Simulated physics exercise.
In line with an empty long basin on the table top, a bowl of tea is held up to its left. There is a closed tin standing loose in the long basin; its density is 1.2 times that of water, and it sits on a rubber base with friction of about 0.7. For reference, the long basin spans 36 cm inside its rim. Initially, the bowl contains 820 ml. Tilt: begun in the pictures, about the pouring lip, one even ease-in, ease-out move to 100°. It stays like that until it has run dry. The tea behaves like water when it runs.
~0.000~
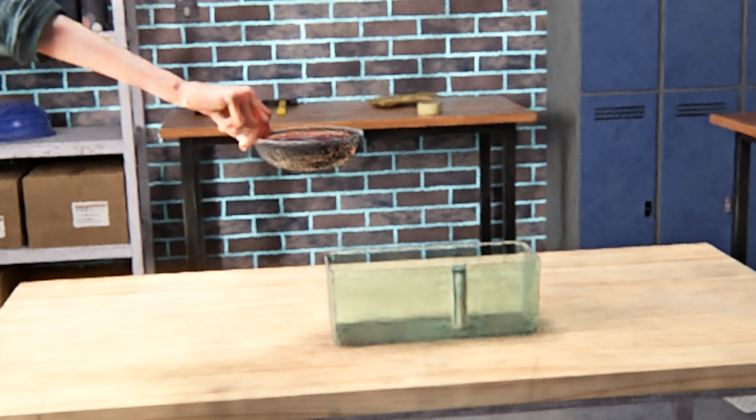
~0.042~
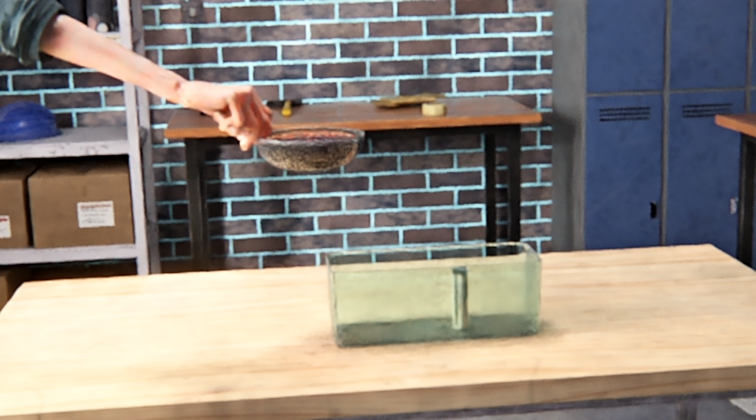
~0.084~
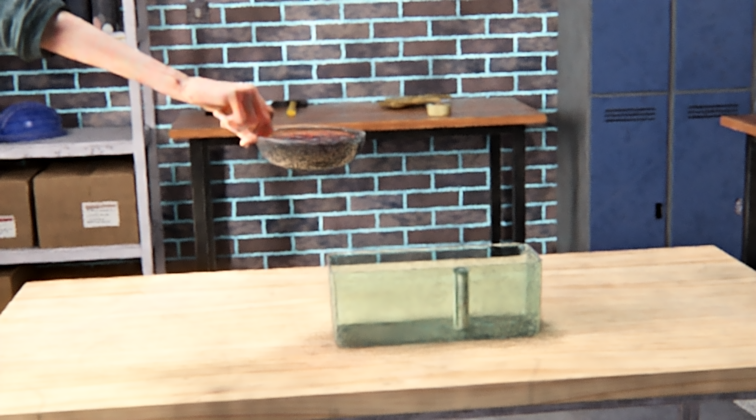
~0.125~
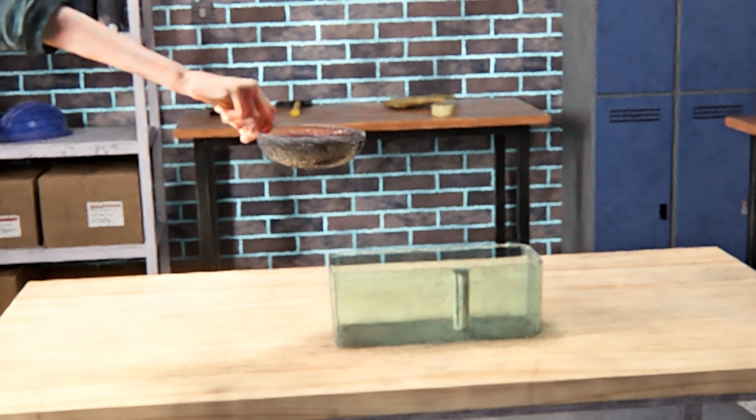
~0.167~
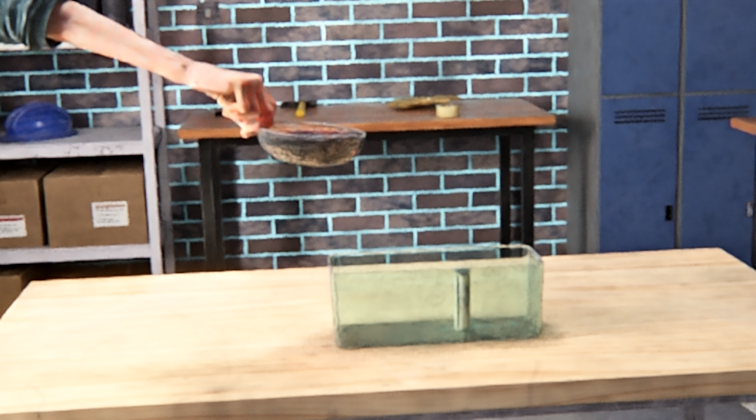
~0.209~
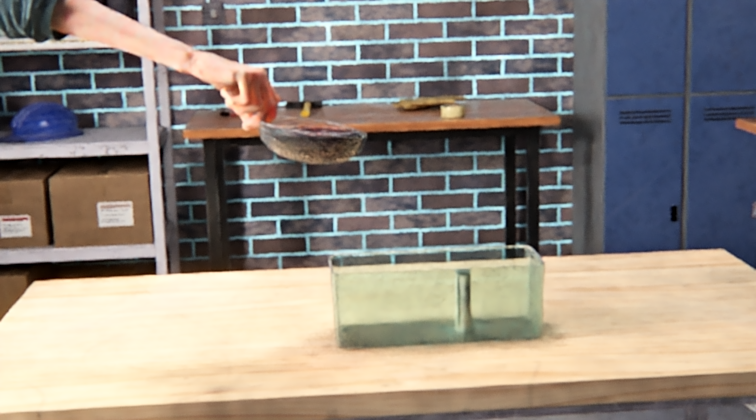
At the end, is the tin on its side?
It never tumbles.
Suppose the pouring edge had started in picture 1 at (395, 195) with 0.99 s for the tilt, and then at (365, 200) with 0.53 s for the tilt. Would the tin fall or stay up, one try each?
Trial 1 - tin stays standing; trial 2 - tin tips.
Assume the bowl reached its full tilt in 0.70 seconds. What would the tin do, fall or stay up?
The tin stays on its base.
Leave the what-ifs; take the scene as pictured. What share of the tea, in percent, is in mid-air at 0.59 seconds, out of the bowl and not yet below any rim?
Near 62 per cent at that moment.
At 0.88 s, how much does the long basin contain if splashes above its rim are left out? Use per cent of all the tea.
Near 76 in a hundred.
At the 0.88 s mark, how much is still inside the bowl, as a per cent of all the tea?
0 %.
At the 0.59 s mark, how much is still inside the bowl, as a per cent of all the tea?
Close to 32 percent of the liquid remains at that time.
By 0.59 s the tilt is 65° and 31 per cent is still to pour; the tin stands where it began.
By 0.88 s the tilt is 97° and 0 per cent is still to pour; the tin stands where it began.
By 1.17 s the tilt is 100° and 0 per cent is still to pour; the tin stands 1 cm from where it began.
By 1.49 s the tilt is 100° and 0 per cent is still to pour; the tin leans 5°.
At rest the tin stands 1 cm from where it began.
